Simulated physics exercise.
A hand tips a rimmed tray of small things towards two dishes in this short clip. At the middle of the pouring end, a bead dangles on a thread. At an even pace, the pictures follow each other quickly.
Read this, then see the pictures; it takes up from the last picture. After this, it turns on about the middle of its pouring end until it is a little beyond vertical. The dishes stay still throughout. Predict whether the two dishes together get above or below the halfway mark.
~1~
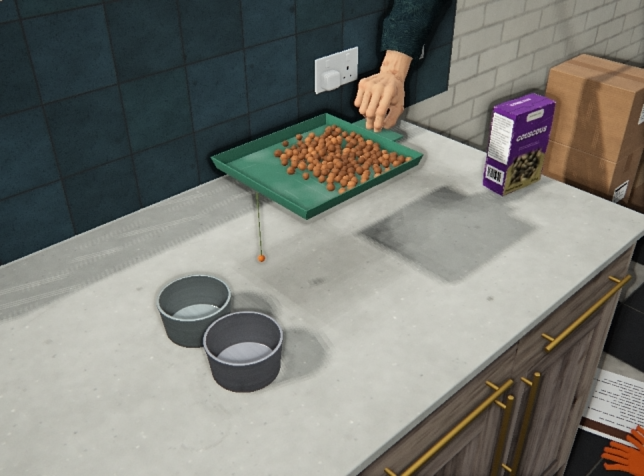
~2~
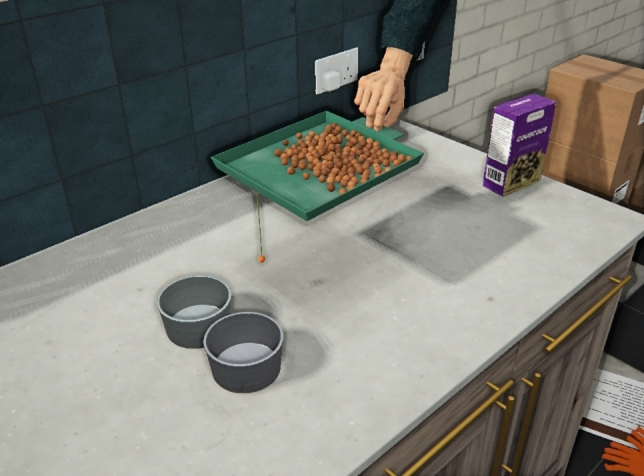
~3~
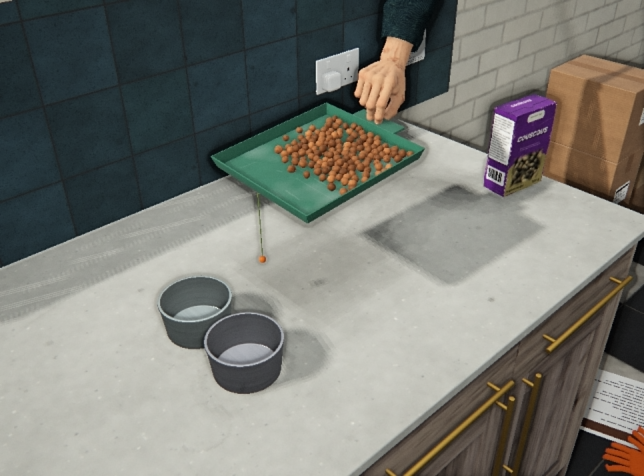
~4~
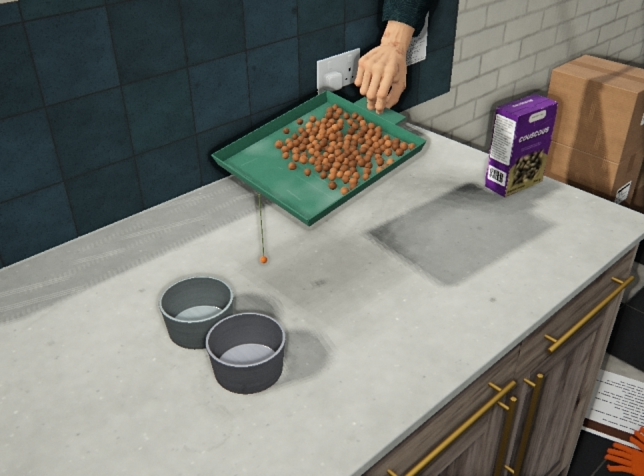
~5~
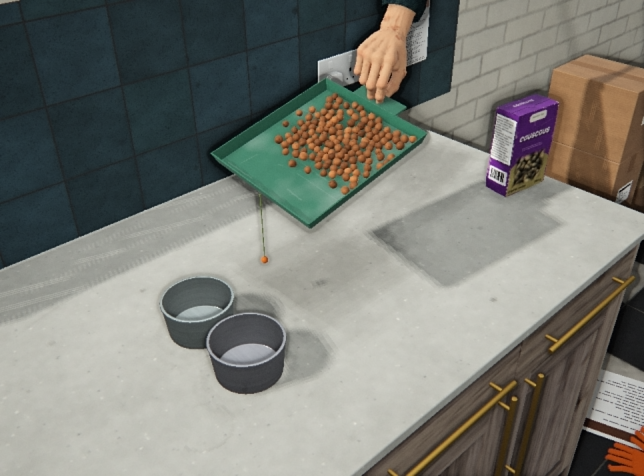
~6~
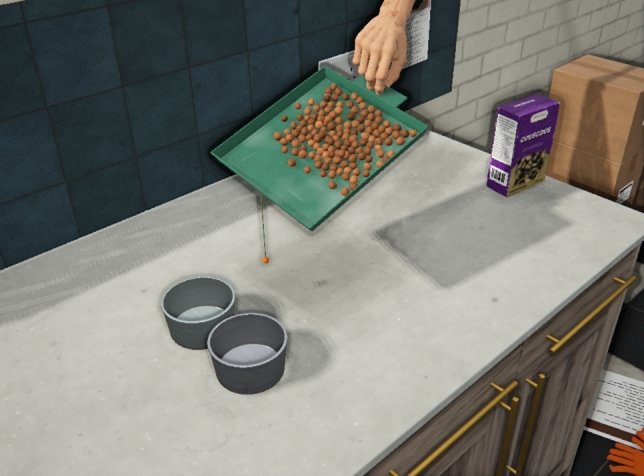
Below.
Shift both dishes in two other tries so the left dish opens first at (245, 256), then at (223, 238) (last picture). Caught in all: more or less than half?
Well, the bulk the first time and the minor share the second time.
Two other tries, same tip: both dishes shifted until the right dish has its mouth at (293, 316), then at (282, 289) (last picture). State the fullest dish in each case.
First try: The right-side dish; second try: The right-side dish.
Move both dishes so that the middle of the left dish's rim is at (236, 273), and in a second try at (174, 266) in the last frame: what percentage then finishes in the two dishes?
Respectively 80 percent and 0 percent.
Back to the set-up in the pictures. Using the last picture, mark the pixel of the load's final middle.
Near (297, 335), more or less.
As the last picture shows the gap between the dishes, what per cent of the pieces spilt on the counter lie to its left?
Around 0 %.
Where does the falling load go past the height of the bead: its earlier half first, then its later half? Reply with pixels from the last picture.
The leading part at (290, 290), the rest of it at (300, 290).
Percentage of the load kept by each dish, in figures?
In the left dish you'd find about 0 % of the load, and in the right dish about 0 %.
Shortly afterwards, tray tipped steeply; the bulk on the tray; only a few in the right dish; only a few outside both; near a quarter in the air.
Next, tray tipped past a quarter turn; a little on the tray; only a few in the right dish; only a few in the left dish; near two thirds outside both; a little in the air.
Some moments later, tray tipped past a quarter turn; only a few in the right dish; only a few in the left dish; all but a few outside both.
In the end, tray tipped past a quarter turn; only a few in the right dish; only a few in the left dish; all but a few outside both.
